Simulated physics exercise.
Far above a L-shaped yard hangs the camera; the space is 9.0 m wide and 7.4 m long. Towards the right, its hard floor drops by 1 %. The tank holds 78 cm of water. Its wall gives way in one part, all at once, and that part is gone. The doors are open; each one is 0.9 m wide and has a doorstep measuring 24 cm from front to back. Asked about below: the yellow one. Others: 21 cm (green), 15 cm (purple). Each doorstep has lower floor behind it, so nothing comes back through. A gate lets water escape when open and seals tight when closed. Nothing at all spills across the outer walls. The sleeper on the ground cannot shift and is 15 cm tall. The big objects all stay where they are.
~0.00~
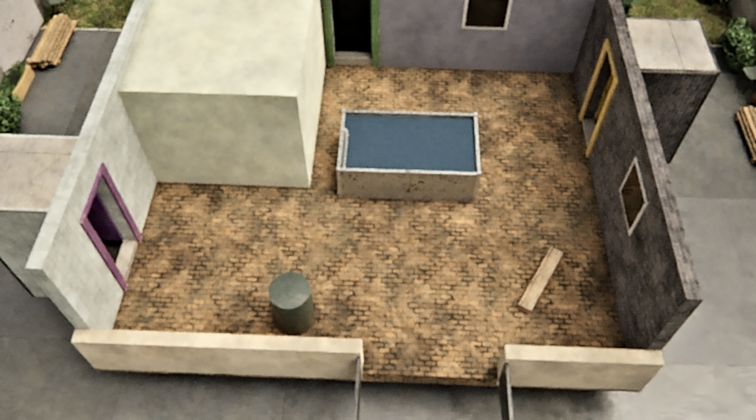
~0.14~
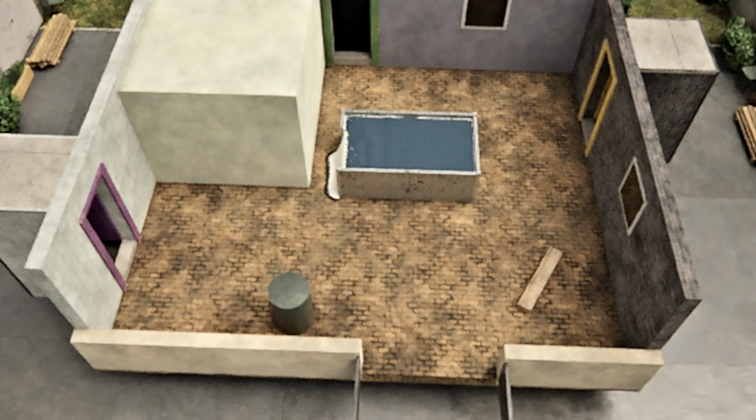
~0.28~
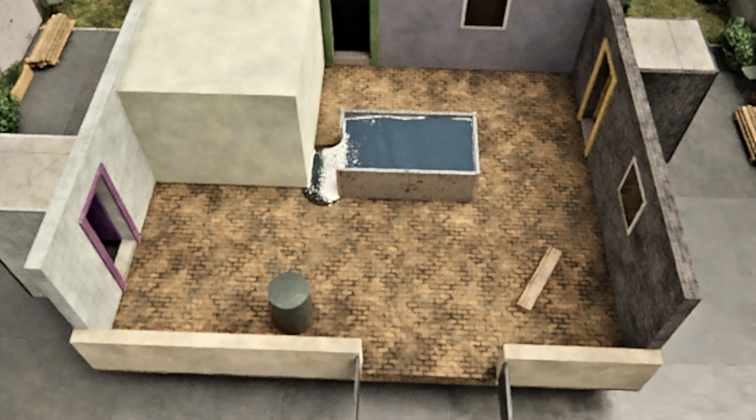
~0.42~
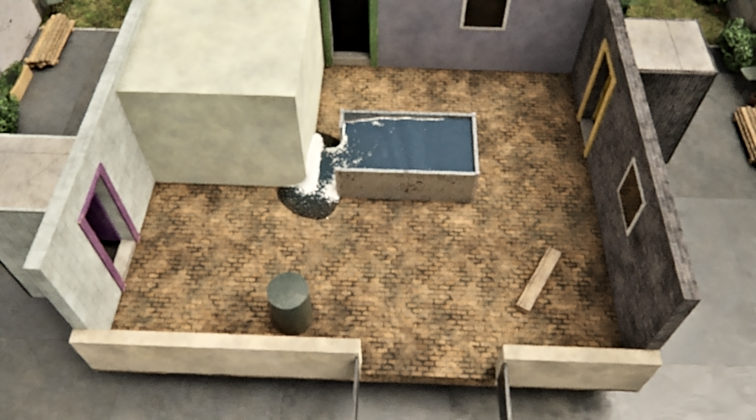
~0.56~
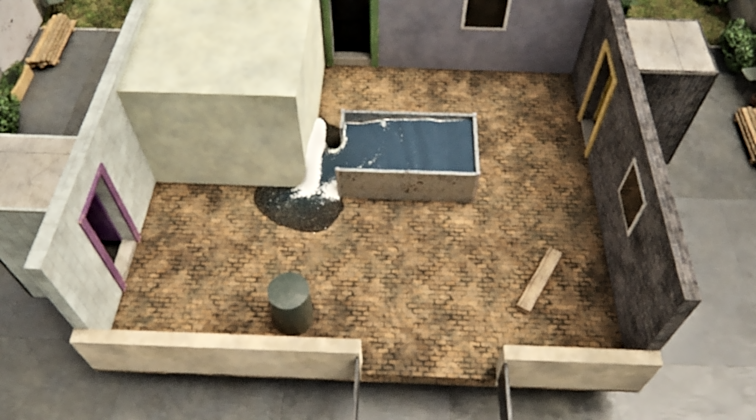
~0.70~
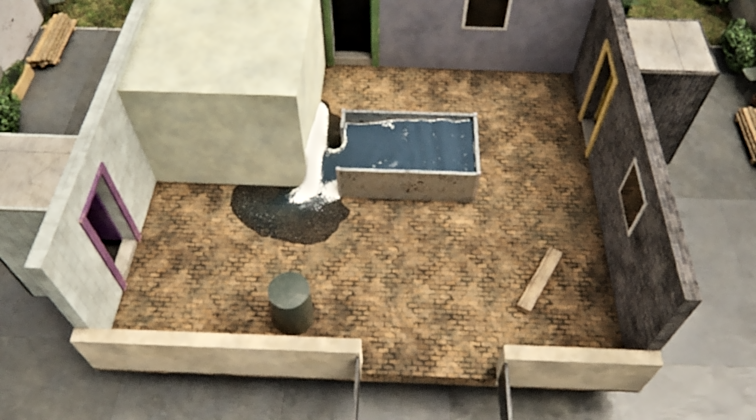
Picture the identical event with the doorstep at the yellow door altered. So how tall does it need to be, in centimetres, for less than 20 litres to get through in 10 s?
It would need to be around 7 cm tall.
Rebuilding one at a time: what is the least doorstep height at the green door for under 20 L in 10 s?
For green: Close to 24 cm.
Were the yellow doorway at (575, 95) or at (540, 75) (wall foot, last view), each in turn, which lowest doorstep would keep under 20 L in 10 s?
Around 11.5 and 7.5 cm respectively.
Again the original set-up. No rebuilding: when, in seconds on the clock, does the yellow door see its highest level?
Roughly 5.0 s.
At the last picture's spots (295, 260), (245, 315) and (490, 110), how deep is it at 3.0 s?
First spot about 4 cm, second about 6 cm, third about 0 cm.
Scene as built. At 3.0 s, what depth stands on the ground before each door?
Depths, in cm - green: 26, purple: 12, yellow: 0.
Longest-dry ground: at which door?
Yellow.
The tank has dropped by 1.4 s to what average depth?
Around 53 centimetres.
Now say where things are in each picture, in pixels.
In the first picture, still water, 78 cm deep, in the tank at (409, 144); the yellow door at (597, 104) is dry.
In the second picture, water pours out at (343, 167) and has run 0.3 m, to (329, 162); about 9 cm deep outside, 78 cm at the back.
In the third picture, water pours out at (342, 167) and has run 0.7 m, to (307, 193); about 16 cm deep outside, 78 cm at the back.
In the fourth picture, the front is at (282, 197), 1.2 m from the gap at (342, 168); 1.4 m2 of floor is wet, 78 cm left at the back.
In the fifth picture, the front is at (258, 201), 1.7 m from the gap at (342, 168); 2.3 m2 of floor is wet, 78 cm left at the back.
In the sixth picture, the gap is at (343, 168), the front 2.1 m out at (235, 199); the back of the tank holds 76 cm; 5.3 m in a straight line remain to the yellow door at (597, 104).
After 1.4 s water covers 25 % of the floor, deepest (58 cm) near (316, 177); it has not reached the yellow door.
After 3.0 s water covers 50 % of the floor, deepest (34 cm) near (316, 170); it has not reached the yellow door.
After 10.0 s water covers 90 % of the floor, deepest (12 cm) near (597, 370); 8 cm at the yellow door, 0 litres in over its 11 cm doorstep.
At the yellow door as built, the water arrived by 4.3 s and peaked near 11 cm at 5.0 s.
With a doorstep of 6.5 cm, 28 litres would have come in within the 10 s; with 9 cm, 4 litres. So under 20 litres takes about 7 cm.
